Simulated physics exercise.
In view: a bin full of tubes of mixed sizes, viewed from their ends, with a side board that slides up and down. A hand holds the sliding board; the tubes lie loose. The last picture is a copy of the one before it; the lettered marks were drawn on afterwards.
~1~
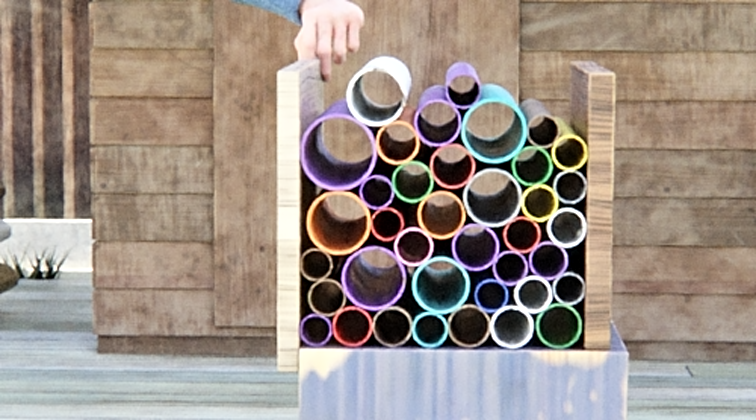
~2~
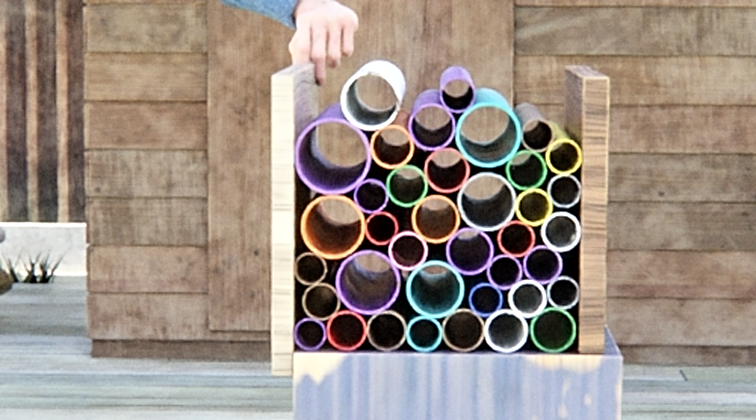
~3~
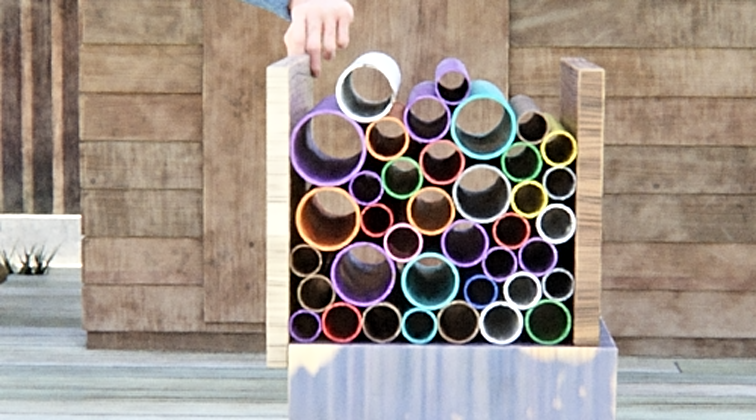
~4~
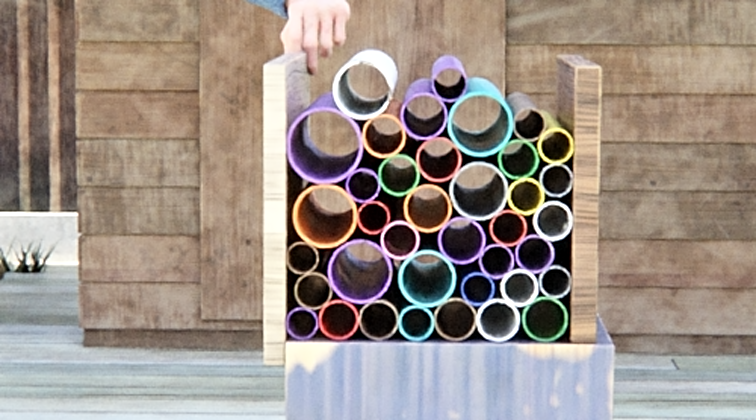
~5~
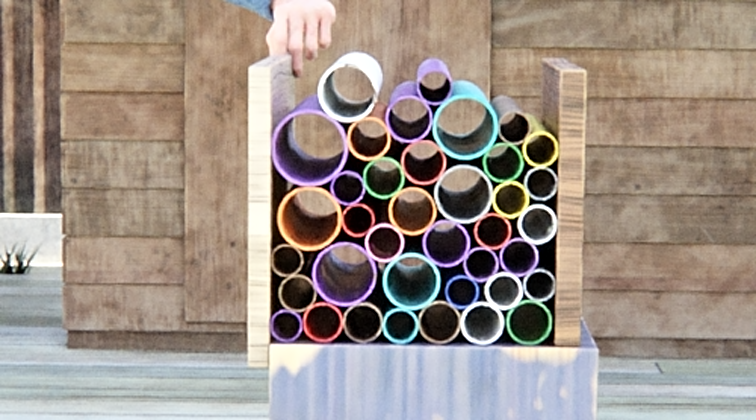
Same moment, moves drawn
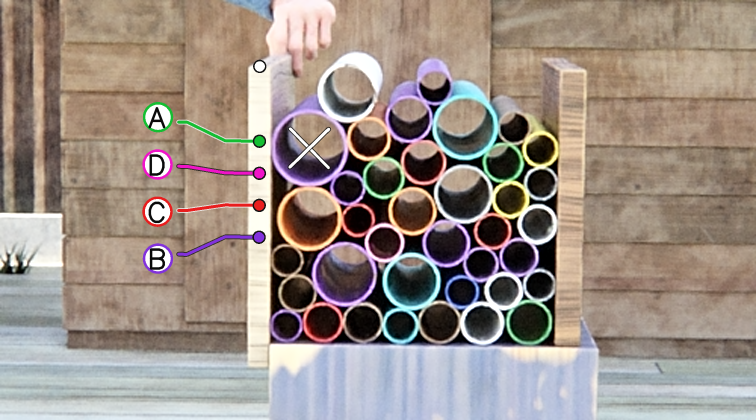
A hand rests on the left board beside stacked colourful tubes as the view shifts slightly.
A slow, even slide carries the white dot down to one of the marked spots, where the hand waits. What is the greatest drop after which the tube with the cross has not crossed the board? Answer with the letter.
The lowest mark that will do is D.
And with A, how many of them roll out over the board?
It comes to none.
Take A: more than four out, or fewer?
Fewer than four.
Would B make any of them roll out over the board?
Yes, at B.
On the copy, A at (260, 141); B at (259, 237); C at (259, 205); D at (260, 174); the cross at (310, 148); the white dot at (260, 67).
On D. First, top of the board (271, 120).
Then, top of the board (270, 173).
Finally, top of the board (270, 173), none out over the board, the crossed one still inside.
By contrast, A keeps the crossed one inside; B lets the crossed one out; C lets the crossed one out.
